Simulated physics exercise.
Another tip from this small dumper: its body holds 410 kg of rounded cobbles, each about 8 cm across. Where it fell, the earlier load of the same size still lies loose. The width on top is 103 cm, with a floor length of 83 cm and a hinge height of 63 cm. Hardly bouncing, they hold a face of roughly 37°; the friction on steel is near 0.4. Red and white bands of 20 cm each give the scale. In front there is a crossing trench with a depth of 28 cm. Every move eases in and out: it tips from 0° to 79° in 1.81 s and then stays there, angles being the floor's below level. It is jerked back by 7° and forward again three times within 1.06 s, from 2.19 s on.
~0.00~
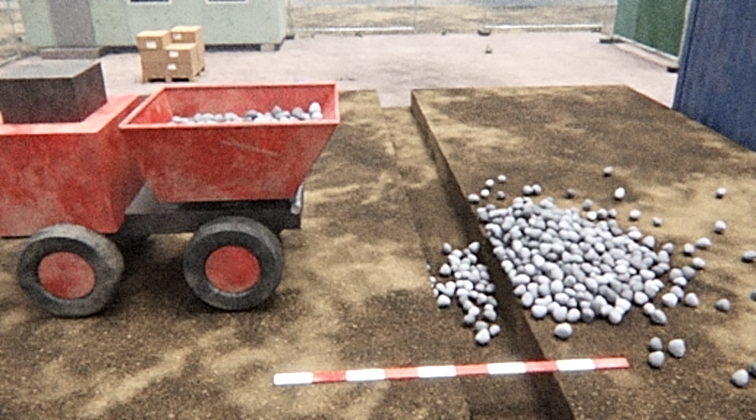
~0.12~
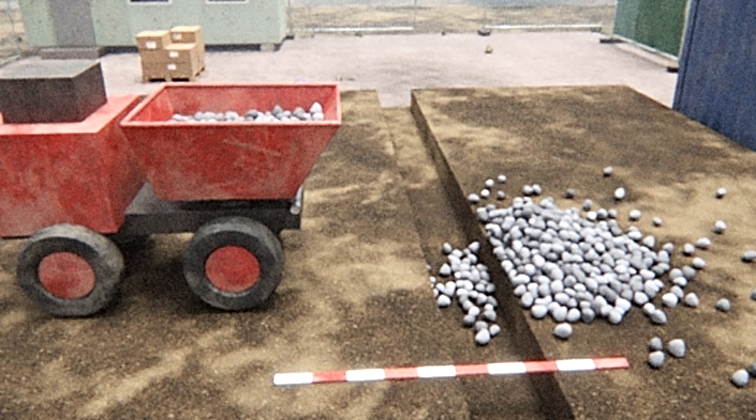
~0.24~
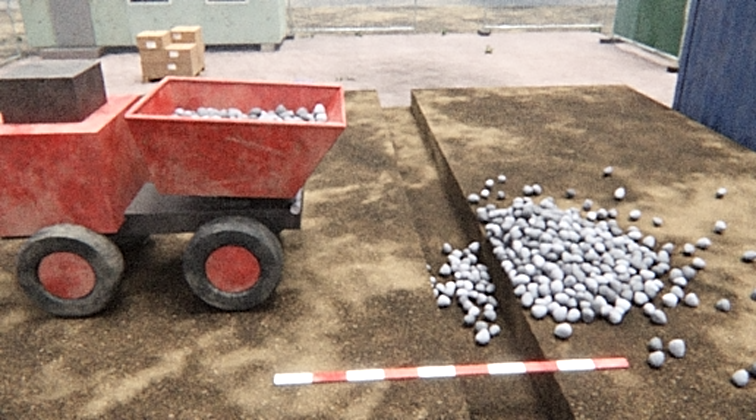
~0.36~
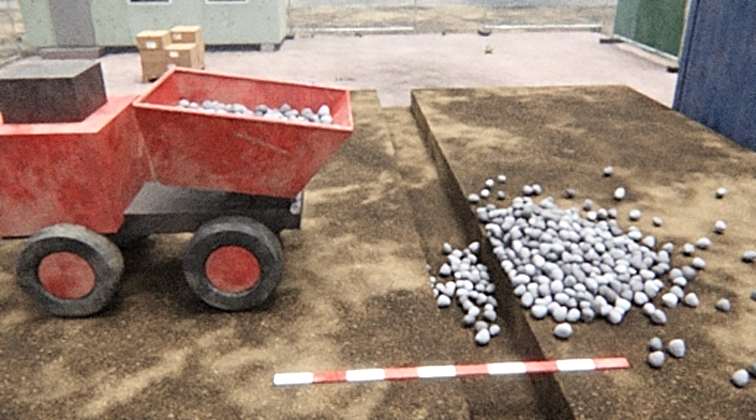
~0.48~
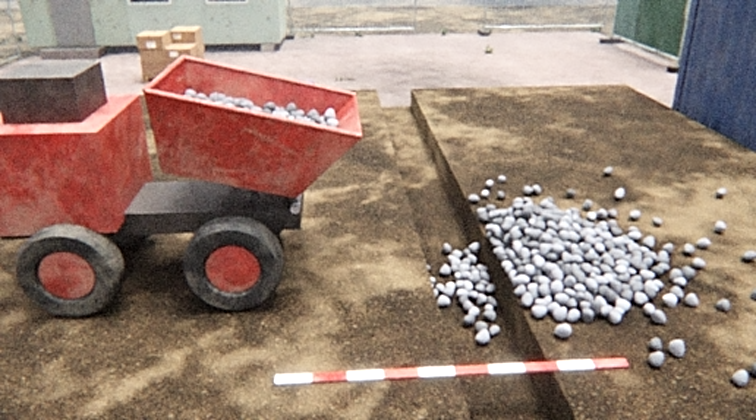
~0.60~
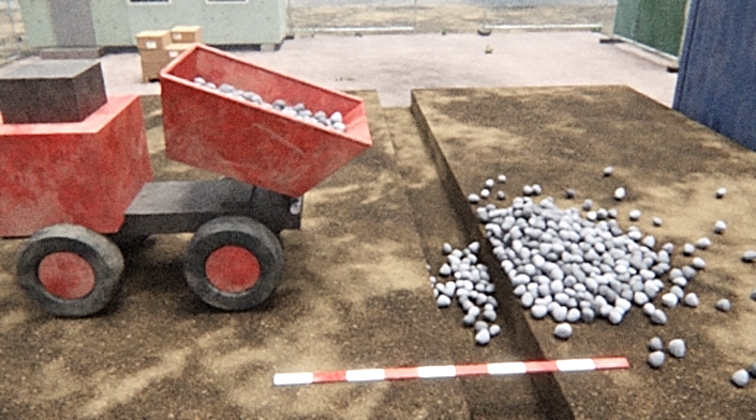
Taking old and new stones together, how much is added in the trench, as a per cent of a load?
About 92 per cent.
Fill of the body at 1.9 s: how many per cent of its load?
Some 65 %, roughly, is held.
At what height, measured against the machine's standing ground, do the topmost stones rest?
About 32 cm up from the ground the machine stands on.
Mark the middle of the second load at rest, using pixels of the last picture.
The centre sits about (456, 276).
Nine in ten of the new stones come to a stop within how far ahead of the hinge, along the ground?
Around 140 cm ahead of it.
After 1.4 s the floor is at 67°; in per cent of one load, 100 in the body, 9 in the trench, 91 past the trench; the foremost stones are at (732, 246).
After 1.9 s the floor is at 79°; in per cent of one load, 66 in the body, 10 short of the trench, 33 in the trench, 91 past the trench; the foremost stones are at (732, 246).
After 3.7 s the floor is at 79°; in per cent of one load, 0 in the body, 8 short of the trench, 100 in the trench, 92 past the trench; the foremost stones are at (732, 246).
After 6.3 s the floor is at 79°; in per cent of one load, 0 in the body, 8 short of the trench, 101 in the trench, 92 past the trench; the foremost stones are at (732, 246). Net gain in the trench, 92.
